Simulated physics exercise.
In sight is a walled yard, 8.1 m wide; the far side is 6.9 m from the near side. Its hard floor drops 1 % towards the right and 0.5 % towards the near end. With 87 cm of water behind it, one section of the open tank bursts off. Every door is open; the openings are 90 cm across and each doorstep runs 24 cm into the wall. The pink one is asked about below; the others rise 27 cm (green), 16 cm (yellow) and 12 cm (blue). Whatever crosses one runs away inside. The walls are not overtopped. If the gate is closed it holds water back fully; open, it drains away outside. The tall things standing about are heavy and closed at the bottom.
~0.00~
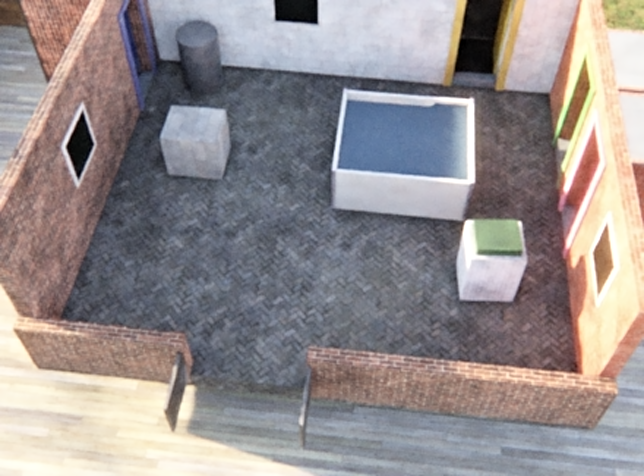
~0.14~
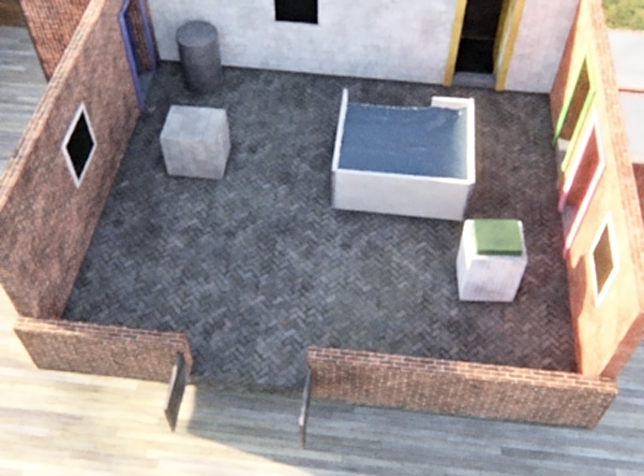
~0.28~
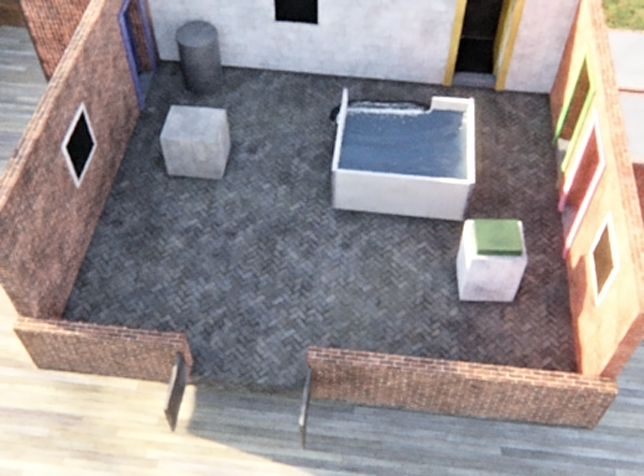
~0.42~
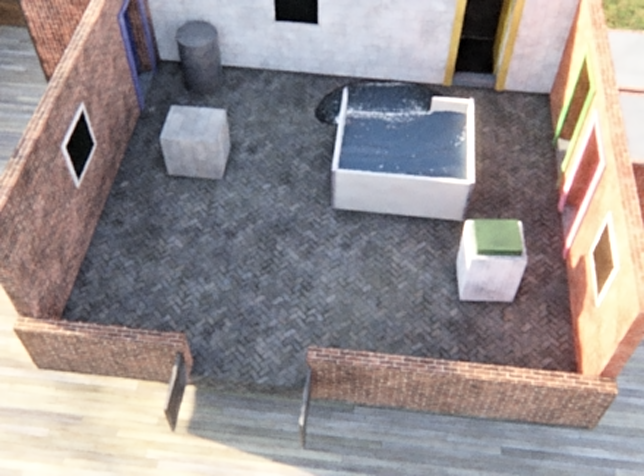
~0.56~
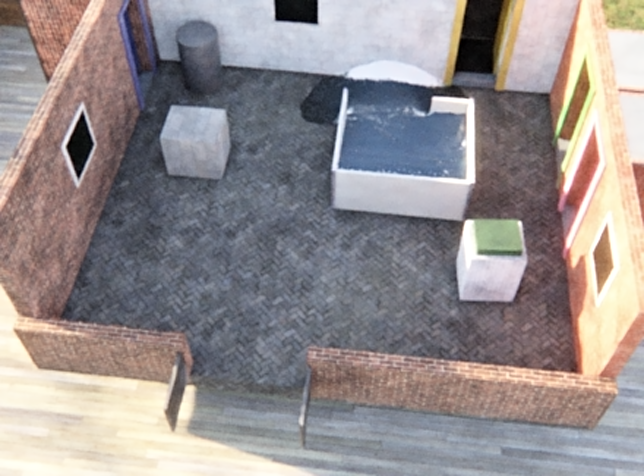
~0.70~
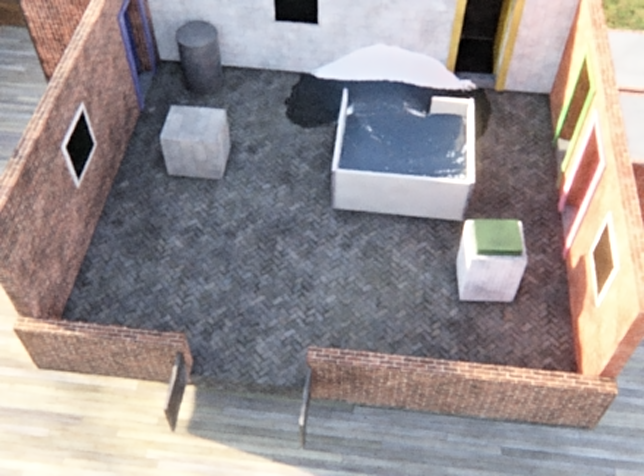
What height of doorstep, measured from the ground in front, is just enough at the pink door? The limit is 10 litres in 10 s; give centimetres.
About 5.5 cm.
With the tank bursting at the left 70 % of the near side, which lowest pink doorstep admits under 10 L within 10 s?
About 7.0 cm.
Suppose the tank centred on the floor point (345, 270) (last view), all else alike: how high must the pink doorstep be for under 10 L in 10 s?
Some 6.5 cm.
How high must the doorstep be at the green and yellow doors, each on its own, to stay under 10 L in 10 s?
Roughly 16 cm at green and 18 cm at yellow.
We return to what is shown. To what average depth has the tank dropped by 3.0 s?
Roughly 29 cm on average.
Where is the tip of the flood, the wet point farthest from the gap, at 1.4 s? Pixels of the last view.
Around (211, 65).
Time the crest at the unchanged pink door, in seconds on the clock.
Near 3.6 s.
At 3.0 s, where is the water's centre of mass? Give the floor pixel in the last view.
Around (370, 132).
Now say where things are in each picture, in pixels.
The first picture shows still water, 87 cm deep, in the open tank at (405, 138); the pink door at (579, 193) is dry.
In the second picture, the front is at a hidden place, 0.3 m from the gap on the far side; 0.4 m2 of floor is wet, 87 cm left at the back.
In the third picture, water pours out on the far side and has run 0.9 m, to a hidden place; about 14 cm deep outside, 87 cm at the back.
In the fourth picture, water pours out on the far side and has run 1.5 m, to (409, 83); about 12 cm deep outside, 83 cm at the back.
In the fifth picture, water pours out on the far side and has run 1.6 m, to (450, 86); about 11 cm deep outside, 75 cm at the back.
In the sixth picture, the gap is on the far side, the front 1.8 m out at (480, 89); the back of the open tank holds 76 cm; 2.7 m in a straight line remain to the pink door at (579, 193).
After 1.4 s water covers 15 % of the floor, deepest (60 cm) near (383, 80); it has not reached the pink door.
After 3.0 s water covers 40 % of the floor, deepest (36 cm) near (227, 72); 9 cm at the pink door, 0 litres in over its 22 cm doorstep.
After 10.0 s water covers 95 % of the floor, deepest (14 cm) near (569, 403); 5 cm at the pink door, 0 litres in over its 22 cm doorstep.
At the pink door as built, the water arrived by 2.4 s and peaked near 10 cm at 3.6 s.
With a doorstep of 5 cm, 15 litres would have come in within the 10 s; with 7 cm, 4 litres. So under 10 litres takes about 5.5 cm.
